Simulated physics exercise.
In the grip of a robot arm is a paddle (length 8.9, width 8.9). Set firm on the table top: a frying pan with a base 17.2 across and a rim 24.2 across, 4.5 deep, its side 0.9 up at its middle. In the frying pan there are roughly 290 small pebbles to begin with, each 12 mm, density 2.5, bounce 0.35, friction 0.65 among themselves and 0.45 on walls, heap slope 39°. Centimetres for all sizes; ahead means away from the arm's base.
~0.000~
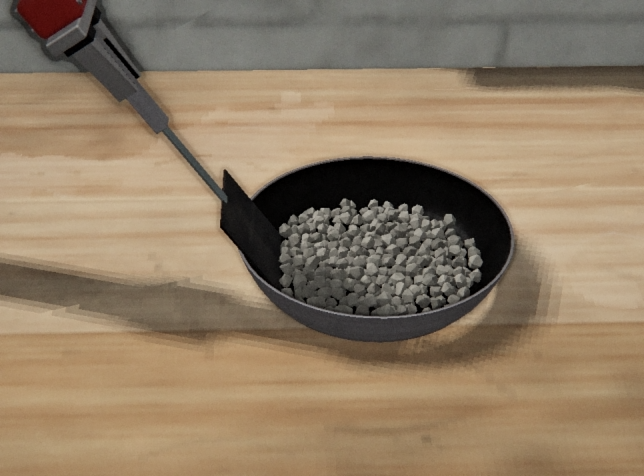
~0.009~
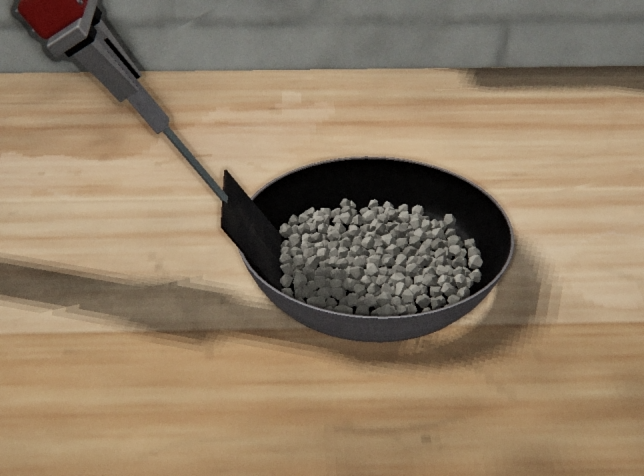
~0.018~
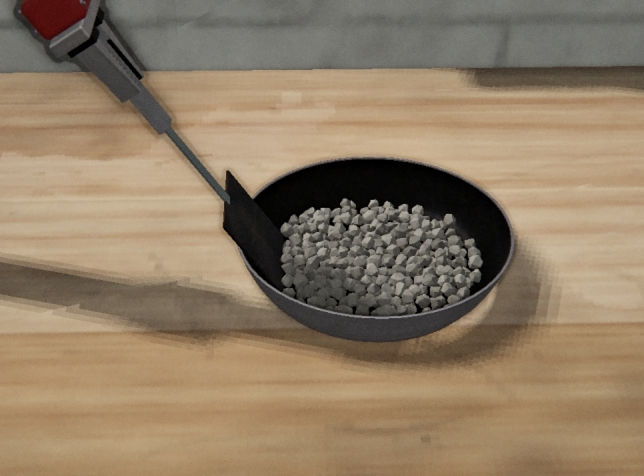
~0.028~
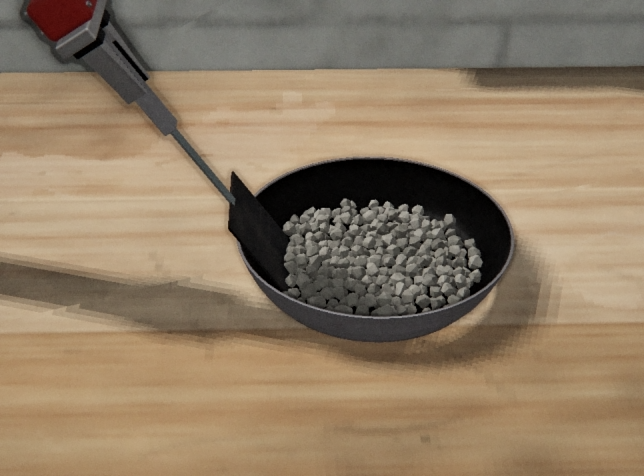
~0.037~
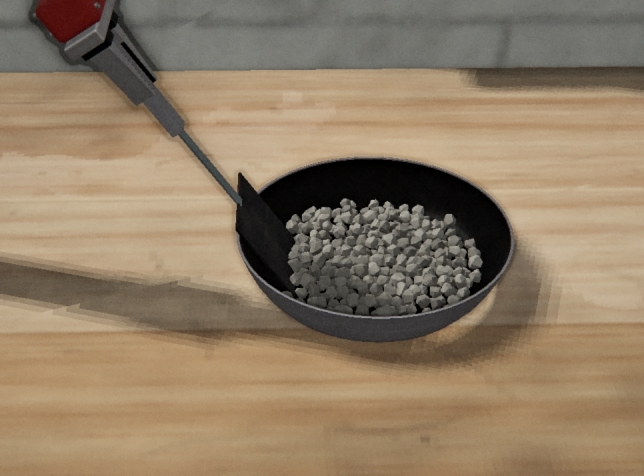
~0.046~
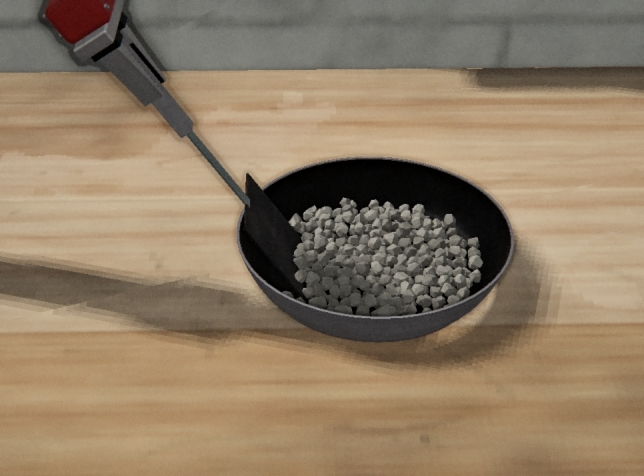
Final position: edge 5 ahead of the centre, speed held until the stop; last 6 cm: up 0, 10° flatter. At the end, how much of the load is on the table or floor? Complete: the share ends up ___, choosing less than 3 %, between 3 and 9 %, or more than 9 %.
The share ends up less than 3 %.
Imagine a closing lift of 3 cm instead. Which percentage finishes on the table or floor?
It comes to around 0 percent.
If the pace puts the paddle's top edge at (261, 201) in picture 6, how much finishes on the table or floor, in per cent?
Expect some 5 per cent there.
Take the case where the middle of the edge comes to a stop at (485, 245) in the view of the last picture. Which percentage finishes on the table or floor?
Estimate: Approx. 50 %.
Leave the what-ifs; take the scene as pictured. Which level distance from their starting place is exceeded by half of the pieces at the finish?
Roughly 5 cm.
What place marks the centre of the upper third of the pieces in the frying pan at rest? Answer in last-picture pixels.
Around (467, 245).
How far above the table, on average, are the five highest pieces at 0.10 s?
Some 4 cm.
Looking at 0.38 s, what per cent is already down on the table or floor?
Fraction noted: Close to 2 per cent.
After 0.10 s, sloping 57°, highest piece 4 above the table; 292 in the frying pan.
After 0.15 s, sloping 53°, highest piece 5 above the table; 292 in the frying pan.
After 0.38 s, sloping 47°, highest piece 5 above the table; 288 in the frying pan, 4 on the table or floor.
After 1.43 s, sloping 47°, highest piece 5 above the table; 288 in the frying pan, 4 on the table or floor.
At rest, 288 in the frying pan, 4 on the table or floor. That is 1 % on the table or floor.
